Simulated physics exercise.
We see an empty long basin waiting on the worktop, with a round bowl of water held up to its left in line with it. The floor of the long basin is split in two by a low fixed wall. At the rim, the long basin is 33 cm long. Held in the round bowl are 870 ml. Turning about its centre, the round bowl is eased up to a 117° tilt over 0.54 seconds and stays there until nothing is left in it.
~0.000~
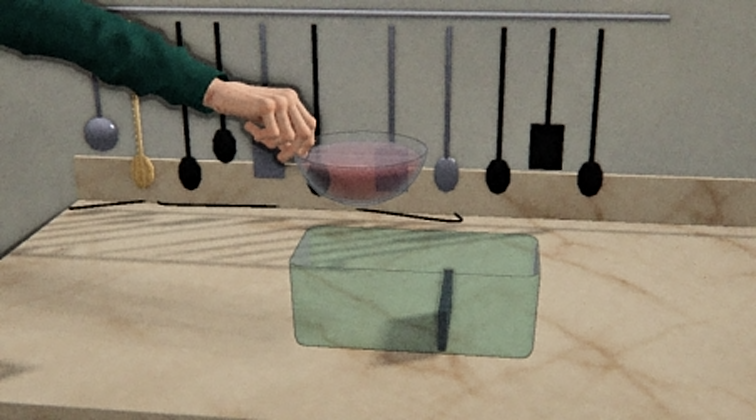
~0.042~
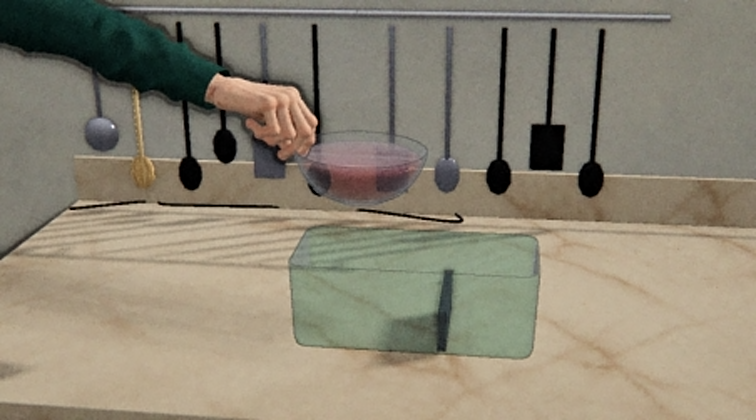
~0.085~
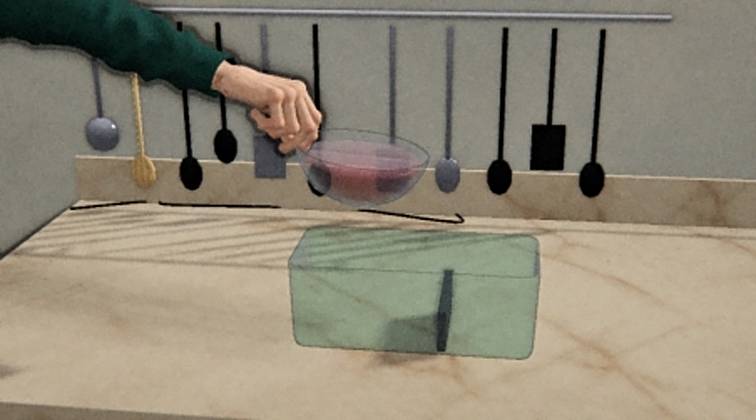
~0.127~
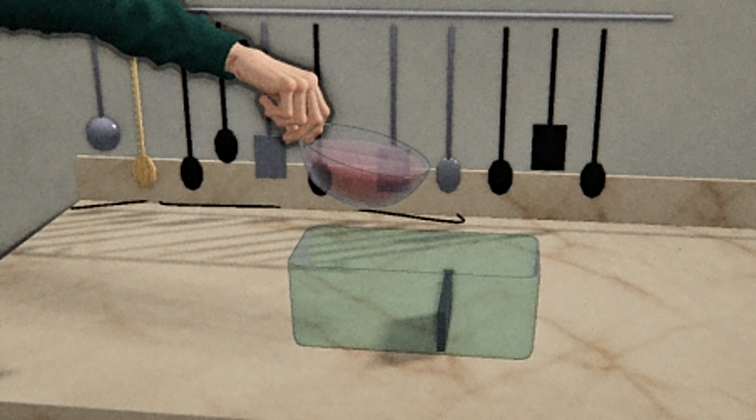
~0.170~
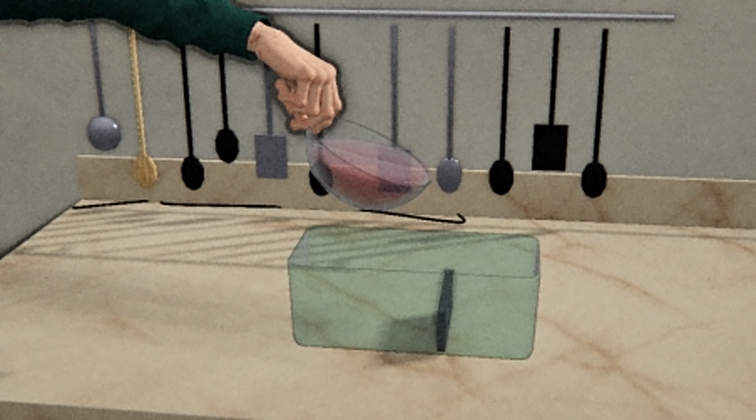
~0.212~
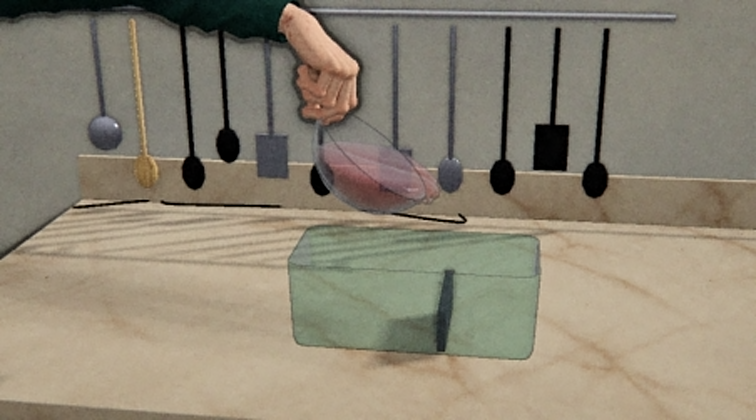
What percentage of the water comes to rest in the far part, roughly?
41 %.
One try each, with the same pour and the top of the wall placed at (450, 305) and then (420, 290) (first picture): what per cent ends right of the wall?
Around 40 and 65 percent, in that order.
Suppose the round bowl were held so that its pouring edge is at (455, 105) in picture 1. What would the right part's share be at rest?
It would then come to around 75 percent.
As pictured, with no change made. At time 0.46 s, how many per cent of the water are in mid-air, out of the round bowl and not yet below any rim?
Some 5 per cent, I reckon.
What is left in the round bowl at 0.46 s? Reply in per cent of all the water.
Still held: Roughly 0 % of the total.
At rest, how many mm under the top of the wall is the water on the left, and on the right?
Left side: Around 42 mm. Right side: Around 36 mm.
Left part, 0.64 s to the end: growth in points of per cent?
It comes to about 6 per cent.
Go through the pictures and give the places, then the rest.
In the first frame, it leans 0°; its right rim is at (427, 152); the water meets the walls at (300, 153) and (423, 157); the long basin's rim runs from (299, 246) to (538, 257); the wall's top is at (446, 291).
In the second frame, it leans 2°; its right rim is at (427, 154); the water meets the walls at (300, 152) and (423, 159).
In the third frame, it leans 7°; its right rim is at (428, 160); the water meets the walls at (302, 148) and (425, 162).
In the fourth frame, it leans 15°; its right rim is at (429, 170); the water meets the walls at (305, 145) and (428, 166).
In the fifth frame, it leans 26°; its right rim is at (429, 182); the water meets the walls at (312, 143) and (422, 172); 3 per cent is over the edge.
In the sixth frame, it leans 39°; its right rim is at (425, 196); the water meets the walls at (317, 147) and (404, 171); 11 per cent is over the edge.
After 0.46 s the tilt is 111° and 0 per cent is still to pour, 47 is left of the wall and 48 right of it.
After 0.64 s the tilt is 117° and 1 per cent is still to pour, 46 is left of the wall and 32 right of it.
After 0.83 s the tilt is 117° and 0 per cent is still to pour, 50 is left of the wall and 41 right of it.
After 1.04 s the tilt is 117° and 0 per cent is still to pour, 52 is left of the wall and 41 right of it.
In the end 52 per cent lies left of the wall, 41 right of it and 7 outside.
